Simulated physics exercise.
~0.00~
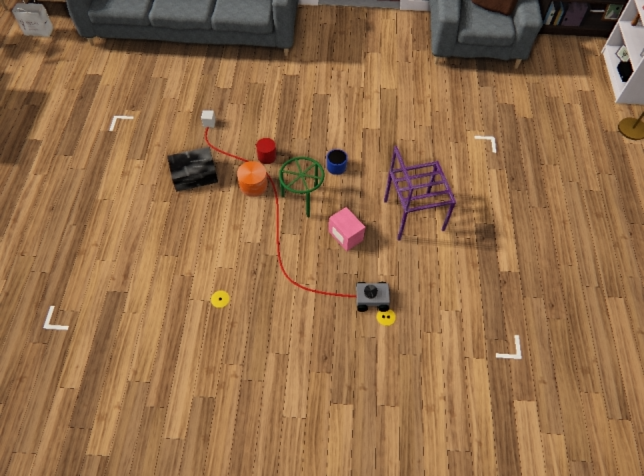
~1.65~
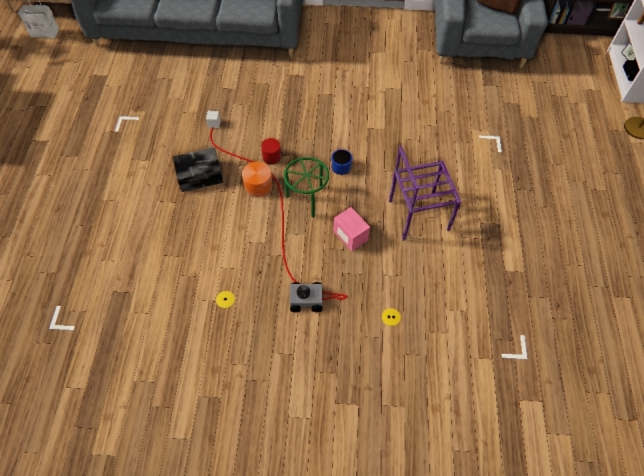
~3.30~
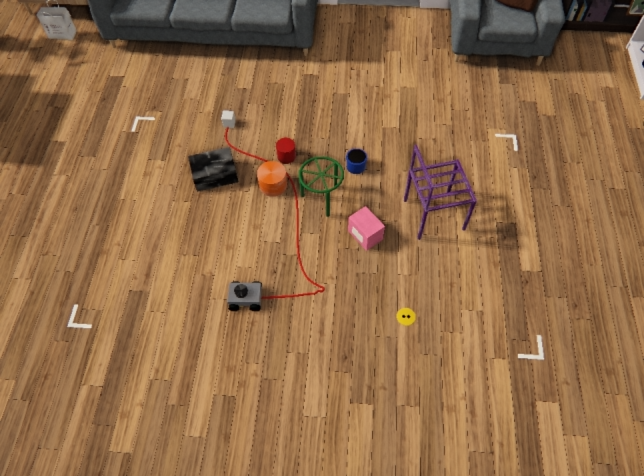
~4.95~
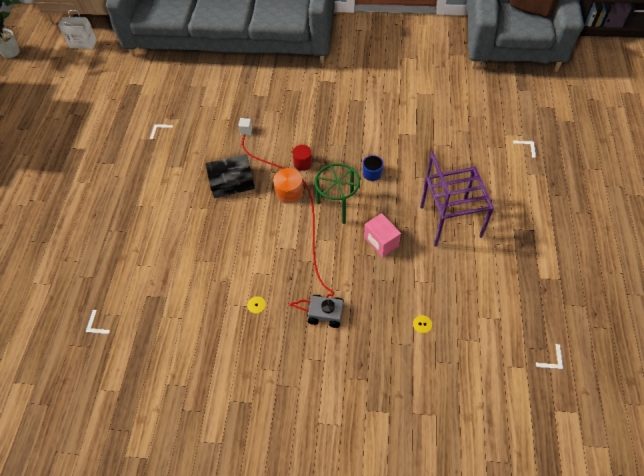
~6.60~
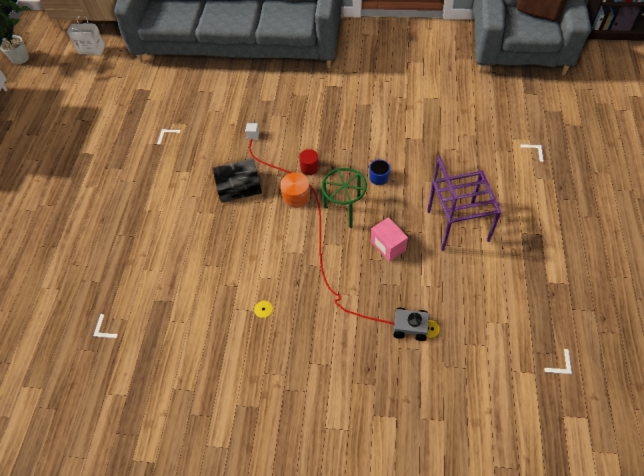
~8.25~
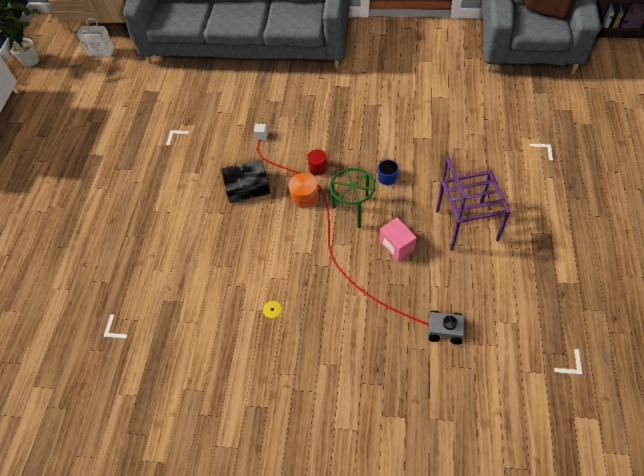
Small grey cart trailing a red lead rolls left to one yellow marker, then right past another, leaving surrounding objects undisturbed.
